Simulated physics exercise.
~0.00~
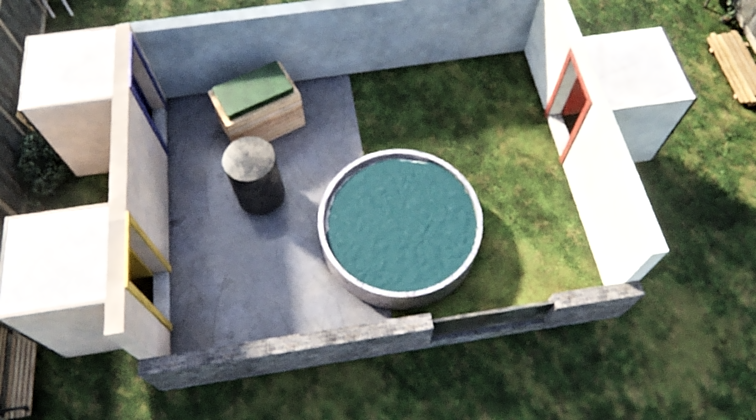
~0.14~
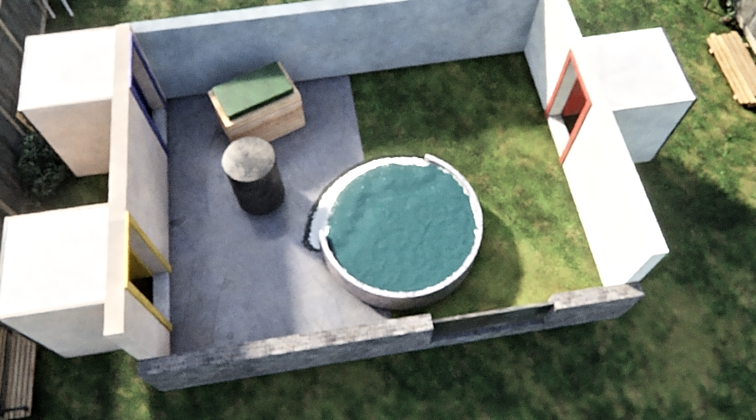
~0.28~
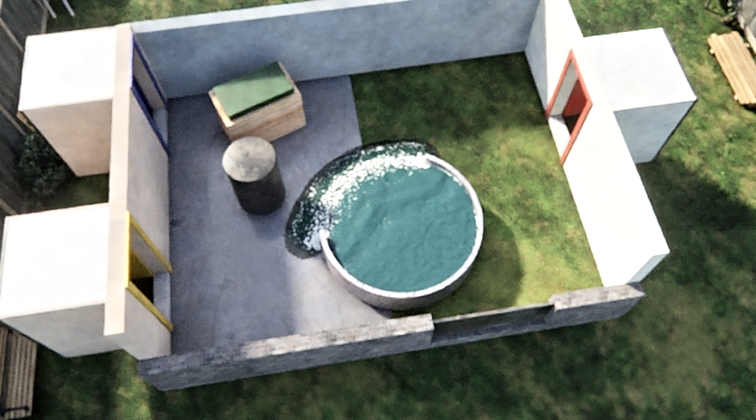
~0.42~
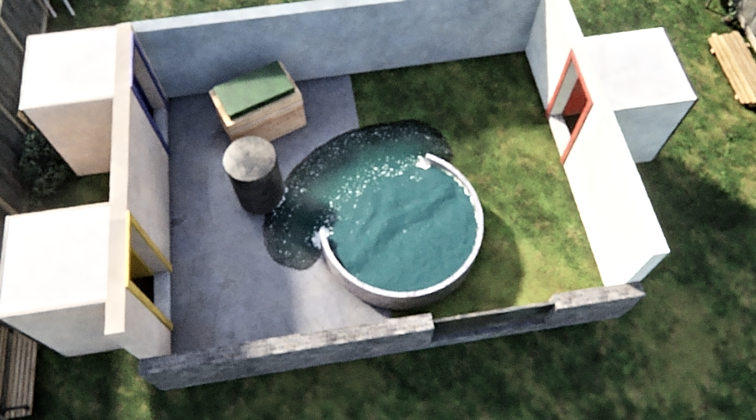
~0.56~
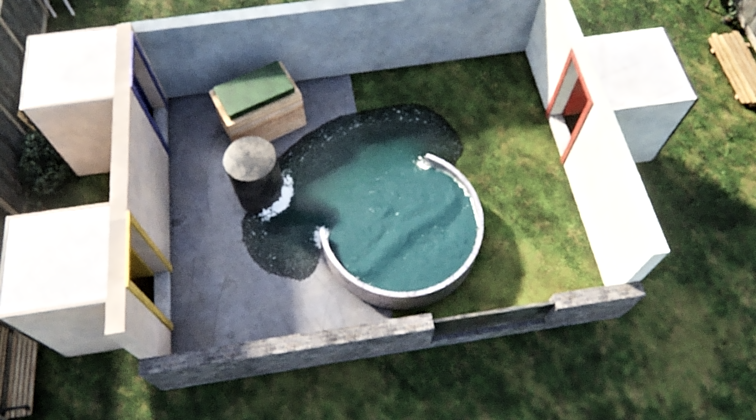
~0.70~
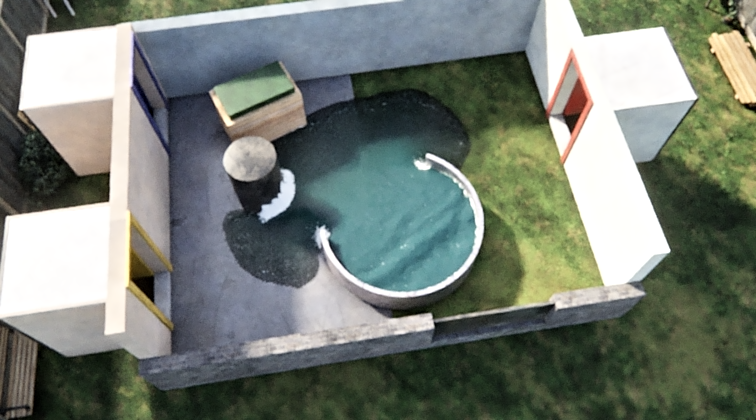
In a walled back garden, part paving and part lawn, a round pool of still, blue-green water stands whole beside a dark drum. Its upper-left side breaks open, and foaming water pours out, fanning across the paving and grass and surging around the drum in a widening dark sheet.
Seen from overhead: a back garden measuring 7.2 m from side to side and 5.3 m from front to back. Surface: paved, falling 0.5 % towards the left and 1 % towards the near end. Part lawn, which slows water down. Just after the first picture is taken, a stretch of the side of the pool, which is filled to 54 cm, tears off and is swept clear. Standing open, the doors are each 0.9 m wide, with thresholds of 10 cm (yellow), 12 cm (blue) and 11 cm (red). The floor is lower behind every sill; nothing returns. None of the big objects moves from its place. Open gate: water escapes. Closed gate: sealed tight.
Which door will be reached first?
The yellow door.
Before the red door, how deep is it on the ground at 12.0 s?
I'd put it near 7.0 cm.
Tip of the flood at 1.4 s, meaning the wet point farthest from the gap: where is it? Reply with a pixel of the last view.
That would be close to (171, 273).
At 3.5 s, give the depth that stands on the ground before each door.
Readings (cm): Yellow = 11; blue = 18; red = 0.
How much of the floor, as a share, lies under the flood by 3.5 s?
Close to 65 in a hundred parts are wet.
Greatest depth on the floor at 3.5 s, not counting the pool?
I'd say near 22 centimetres.
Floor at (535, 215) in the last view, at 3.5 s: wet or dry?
Not yet touched.
After 1.4 s water covers 40 % of the floor and is deepest (38 cm) near (286, 139); yellow door not reached, blue door not reached, red door not reached.
After 2.2 s water covers 55 % of the floor and is deepest (34 cm) near (325, 80); yellow door reached at 1.6 s, blue door not reached, red door not reached.
After 3.5 s water covers 65 % of the floor and is deepest (22 cm) near (169, 116); yellow door reached at 1.6 s, blue door reached at 2.6 s, red door not reached.
After 7.0 s water covers 95 % of the floor and is deepest (16 cm) near (219, 361); yellow door reached at 1.6 s, blue door reached at 2.6 s, red door reached at 4.5 s.
After 12.0 s water covers 100 % of the floor and is deepest (14 cm) near (560, 306); yellow door reached at 1.6 s, blue door reached at 2.6 s, red door reached at 4.5 s.
